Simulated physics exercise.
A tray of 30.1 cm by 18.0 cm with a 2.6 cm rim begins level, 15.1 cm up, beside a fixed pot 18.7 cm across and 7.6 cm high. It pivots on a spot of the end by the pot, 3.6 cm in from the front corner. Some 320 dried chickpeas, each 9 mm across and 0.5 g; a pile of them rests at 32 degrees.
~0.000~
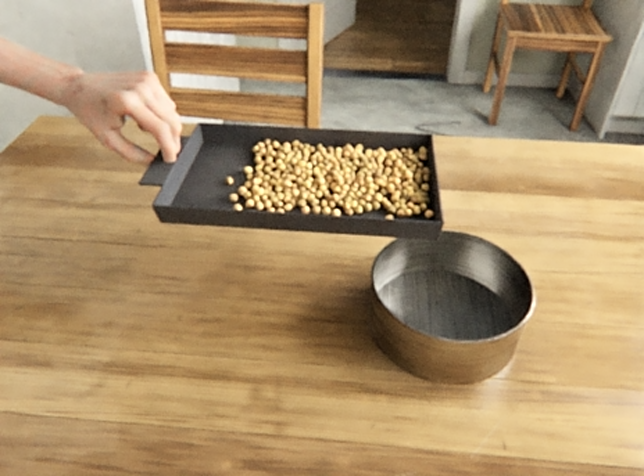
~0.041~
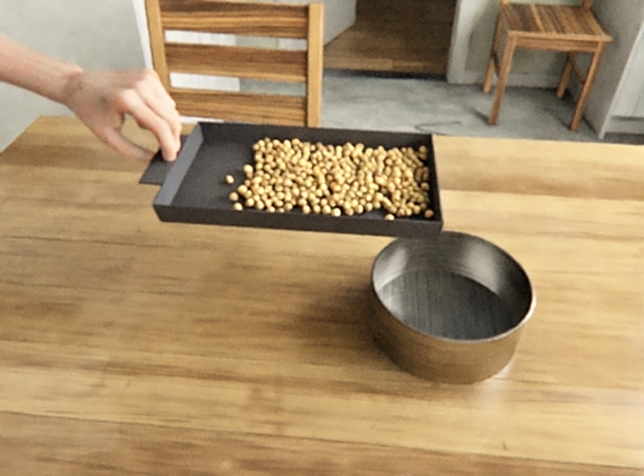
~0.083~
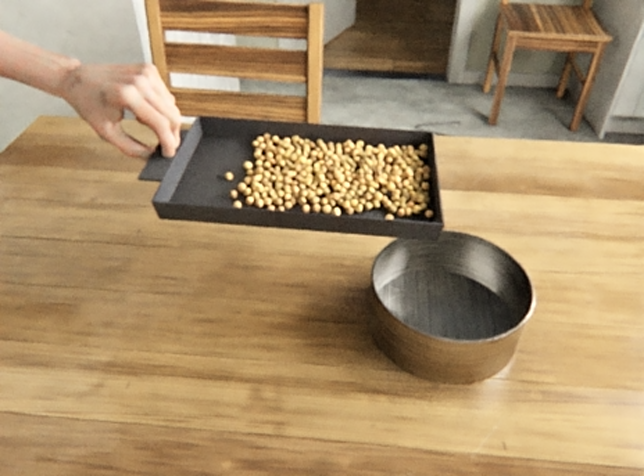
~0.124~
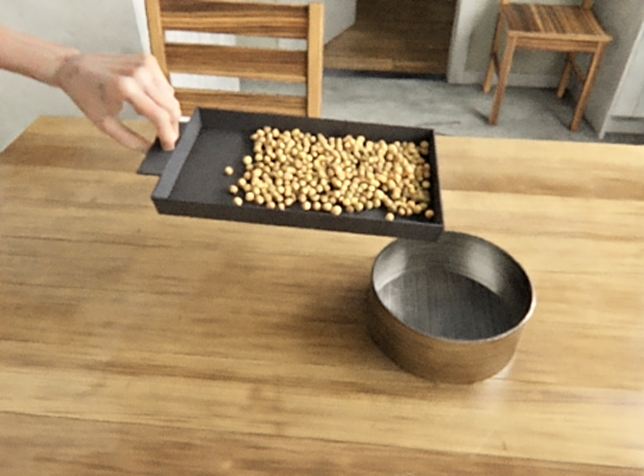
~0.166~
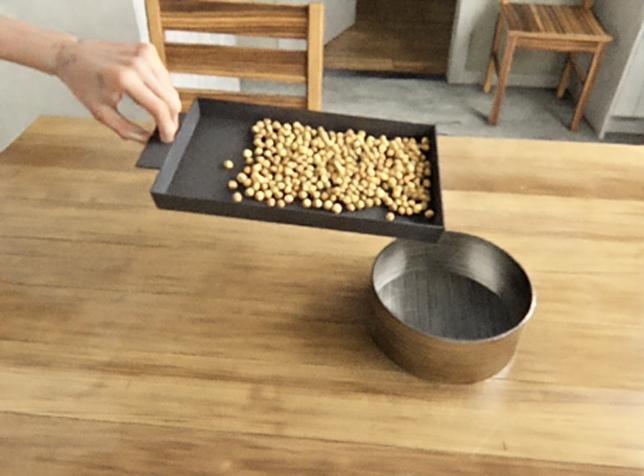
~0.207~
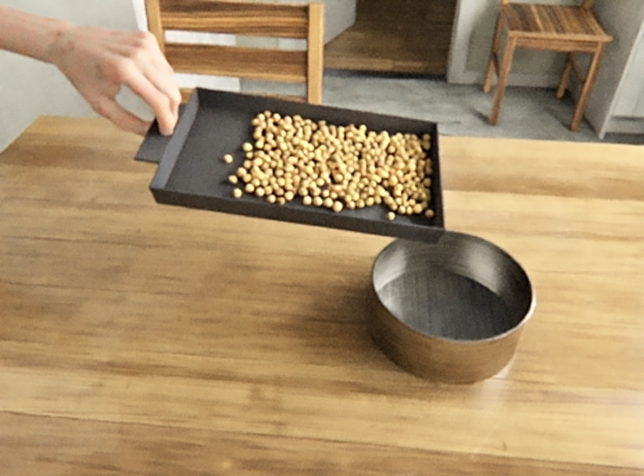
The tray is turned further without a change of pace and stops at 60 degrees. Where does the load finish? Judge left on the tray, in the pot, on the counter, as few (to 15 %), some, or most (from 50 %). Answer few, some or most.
Tray: Most, pot: Few, counter: Few.
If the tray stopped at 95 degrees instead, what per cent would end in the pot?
In that case some 75 per cent.
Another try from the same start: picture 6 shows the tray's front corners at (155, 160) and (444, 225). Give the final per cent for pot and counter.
Pot 0, counter 0.
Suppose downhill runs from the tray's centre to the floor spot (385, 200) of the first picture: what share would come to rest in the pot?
Some 0 per cent.
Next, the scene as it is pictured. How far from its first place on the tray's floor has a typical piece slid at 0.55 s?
Roughly 4 cm.
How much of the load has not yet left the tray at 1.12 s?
About 100 per cent.
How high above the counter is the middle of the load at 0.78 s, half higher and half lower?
Roughly 22 cm.
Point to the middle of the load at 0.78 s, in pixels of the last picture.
At about (381, 164).
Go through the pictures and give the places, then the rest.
Tray tilt 0 degrees, front corners at (156, 203) and (440, 220); middle of the pieces at (336, 177); pot at (451, 279), in the first picture.
Tray tilt 0 degrees, front corners at (156, 202) and (440, 221); middle of the pieces at (336, 176), in the second picture.
Tray tilt 2 degrees, front corners at (156, 199) and (440, 222); middle of the pieces at (336, 174), in the third picture.
Tray tilt 5 degrees, front corners at (155, 195) and (441, 223), lowest corner right front; middle of the pieces at (337, 171), in the fourth picture.
Tray tilt 7 degrees, front corners at (154, 190) and (441, 225), lowest corner right front; middle of the pieces at (337, 167), in the fifth picture.
Tray tilt 10 degrees, front corners at (154, 185) and (442, 227), lowest corner right front; middle of the pieces at (338, 163); pot at (451, 279). The tray's pace is about 70 degrees a second, in the sixth picture.
After 0.55 s, tilt 35 degrees; the tray holds 100 %, the pot 0 %.
Then, at 0.78 s, tilt 51 degrees; the tray holds 100 %, the pot 0 %.
After 1.12 s, tilt 60 degrees; the tray holds 100 %, the pot 0 %.
By 1.4 s all is still; tray 100 %, pot 0 %, counter 0 %.
